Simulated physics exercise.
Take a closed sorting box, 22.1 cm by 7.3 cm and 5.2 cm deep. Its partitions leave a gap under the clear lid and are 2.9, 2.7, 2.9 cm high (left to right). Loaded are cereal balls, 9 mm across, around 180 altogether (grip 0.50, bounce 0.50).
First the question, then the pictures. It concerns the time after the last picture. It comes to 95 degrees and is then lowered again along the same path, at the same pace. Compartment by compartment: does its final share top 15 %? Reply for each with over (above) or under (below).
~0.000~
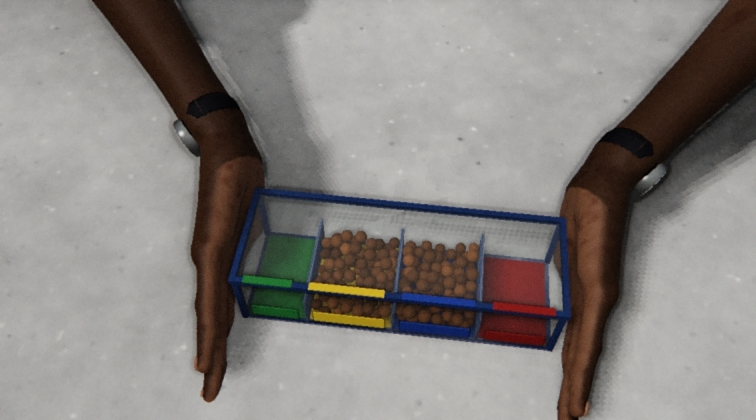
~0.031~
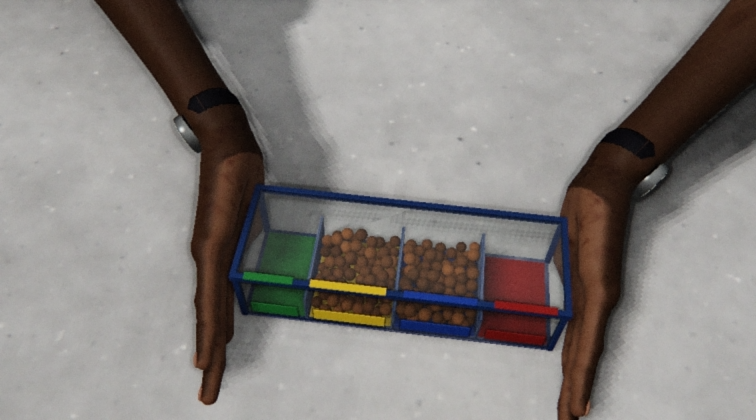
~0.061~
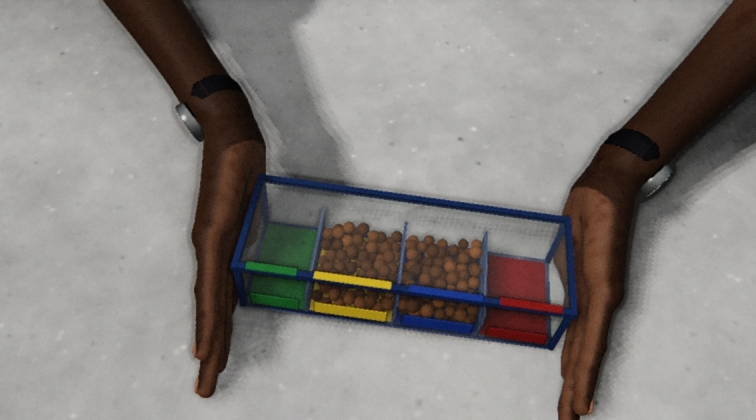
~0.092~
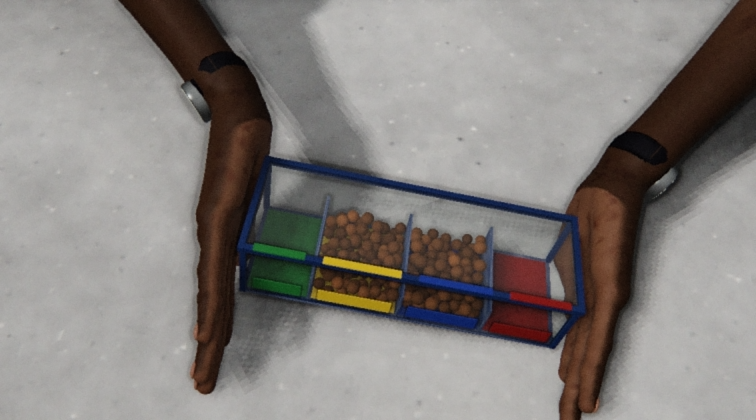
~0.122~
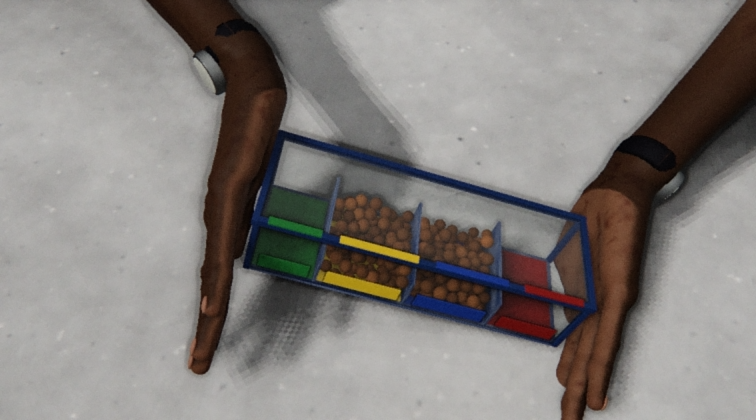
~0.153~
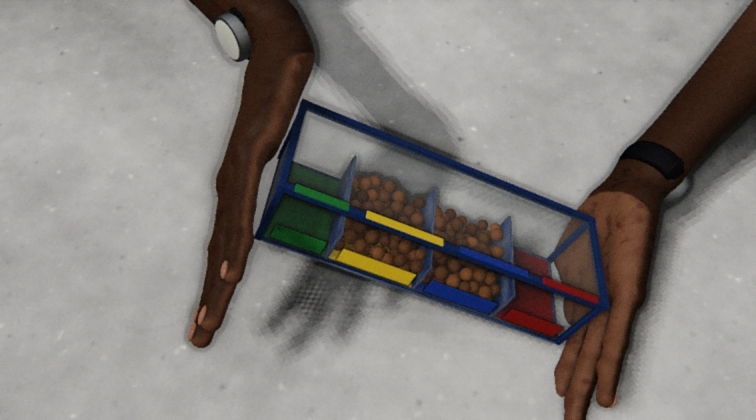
Red compartment - over, blue compartment - over, green compartment - under, yellow compartment - under.
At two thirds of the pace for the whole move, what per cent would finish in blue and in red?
The blue compartment gets 40 % while the red one gets 55 %.
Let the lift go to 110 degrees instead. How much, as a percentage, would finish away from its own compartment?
Result: Some 80 %.
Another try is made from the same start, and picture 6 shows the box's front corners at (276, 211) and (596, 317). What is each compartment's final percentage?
Final per cent - red: 65; blue: 25; green: 0; yellow: 10.
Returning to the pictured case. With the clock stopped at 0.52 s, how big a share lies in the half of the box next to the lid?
Roughly 70 per cent.
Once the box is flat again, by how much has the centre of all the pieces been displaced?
Roughly 5.5 cm.
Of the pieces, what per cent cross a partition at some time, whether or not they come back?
Estimate: Some 65 per cent.
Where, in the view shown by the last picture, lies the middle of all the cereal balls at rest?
Roughly pixel (472, 276).
Then, at 0.52 s, tilt 94 degrees; red 10 %, blue 60 %, yellow 25 %.
Then, at 0.77 s, tilt 37 degrees; red 40 %, blue 50 %, yellow 5 %.
After 1.12 s, tilt 0 degrees; red 45 %, blue 50 %, yellow 5 %.
At rest (1.4 s), red 45 %, blue 50 %, green 0 %, yellow 5 %.
